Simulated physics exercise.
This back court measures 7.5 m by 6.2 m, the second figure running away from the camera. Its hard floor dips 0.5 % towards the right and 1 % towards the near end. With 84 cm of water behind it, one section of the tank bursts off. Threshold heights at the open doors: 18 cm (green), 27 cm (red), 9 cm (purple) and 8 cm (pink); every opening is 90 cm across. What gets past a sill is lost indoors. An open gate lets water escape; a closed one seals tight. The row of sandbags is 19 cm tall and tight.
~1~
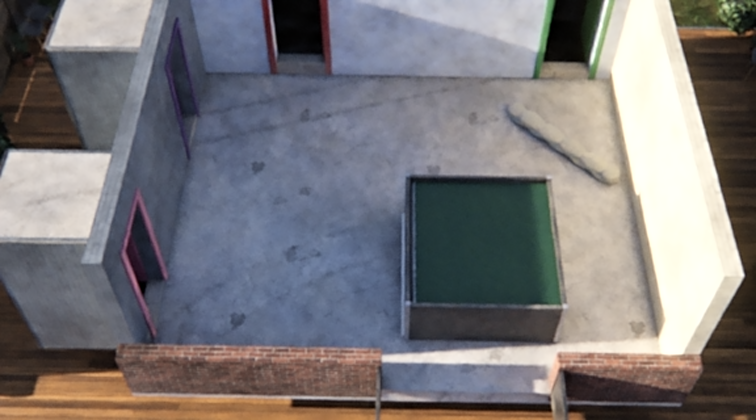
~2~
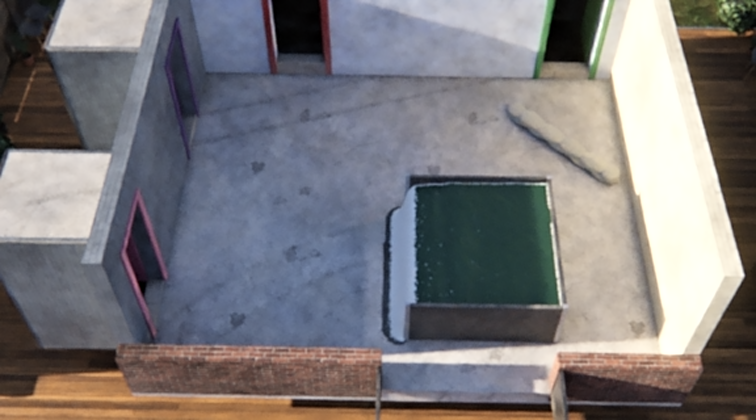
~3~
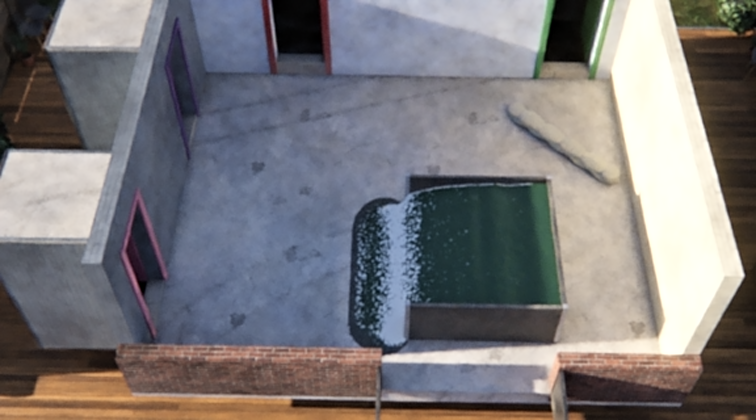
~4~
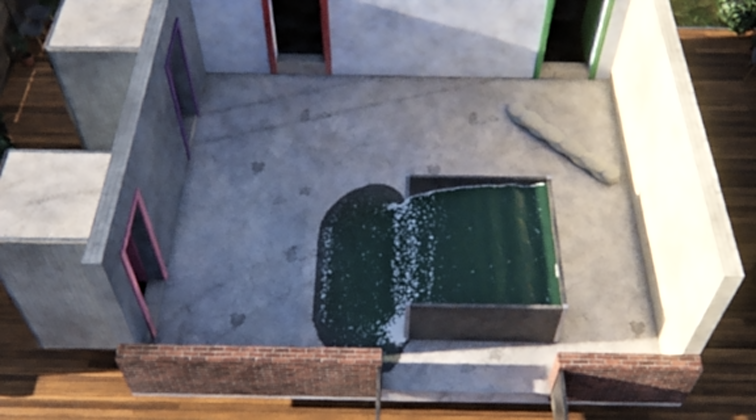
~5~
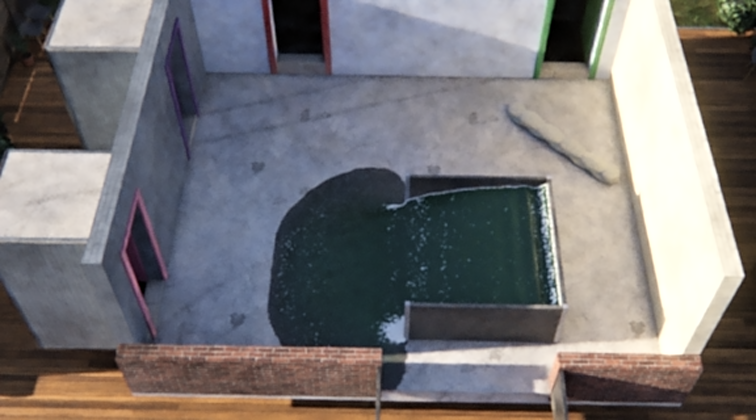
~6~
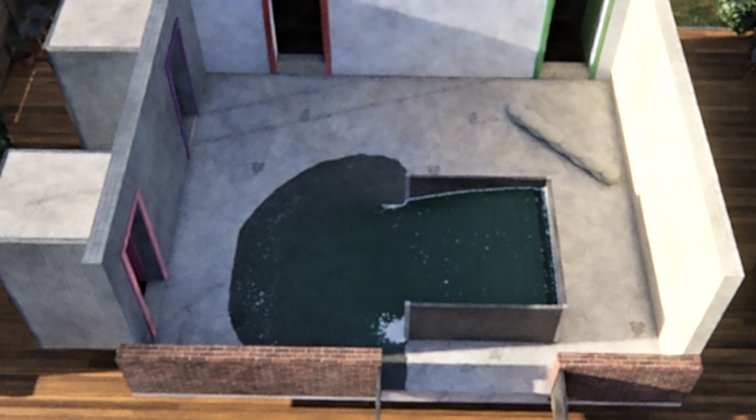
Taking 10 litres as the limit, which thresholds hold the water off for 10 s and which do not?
Door by door: At the green door it does not reach the limit; at the red door it does not reach the limit; at the purple door it passes the limit; at the pink door it goes over the limit.
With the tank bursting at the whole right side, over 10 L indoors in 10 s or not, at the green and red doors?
Against that limit: Green over, red not over.
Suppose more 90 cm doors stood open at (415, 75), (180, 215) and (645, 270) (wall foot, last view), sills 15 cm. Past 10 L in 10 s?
In that order: Below, past it, below.
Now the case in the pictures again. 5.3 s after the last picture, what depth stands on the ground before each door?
In cm: Green 2, red 14, purple 13, pink 12.
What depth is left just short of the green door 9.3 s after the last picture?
About 8.0 cm.
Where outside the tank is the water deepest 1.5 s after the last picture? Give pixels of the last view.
Near (150, 358).
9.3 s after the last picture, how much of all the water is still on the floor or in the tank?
Some 78 per cent remains.
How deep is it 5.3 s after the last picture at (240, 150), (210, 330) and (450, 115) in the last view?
In that order: 11, 12 and 4 cm.
Then, 0.7 s after the last picture water covers 40 % of the floor and is deepest (48 cm) near (148, 369); green door not reached, red door not reached, purple door not reached, pink door 21 cm at the sill, 55 L in.
Then, 1.5 s after the last picture water covers 45 % of the floor and is deepest (54 cm) near (150, 358); green door not reached, red door not reached, purple door 19 cm at the sill, 6 L in, pink door 46 cm at the sill, 244 L in.
Then, 2.8 s after the last picture water covers 45 % of the floor and is deepest (32 cm) near (205, 79); green door not reached, red door 14 cm at the sill, 0 L in, purple door 14 cm at the sill, 40 L in, pink door 29 cm at the sill, 542 L in.
Then, 5.3 s after the last picture water covers 80 % of the floor and is deepest (15 cm) near (197, 122); green door 2 cm at the sill, 0 L in, red door 14 cm at the sill, 0 L in, purple door 13 cm at the sill, 60 L in, pink door 12 cm at the sill, 682 L in.
Then, 9.3 s after the last picture water covers 95 % of the floor and is deepest (19 cm) near (610, 169); green door 8 cm at the sill, 0 L in, red door 5 cm at the sill, 0 L in, purple door 6 cm at the sill, 72 L in, pink door 6 cm at the sill, 693 L in.
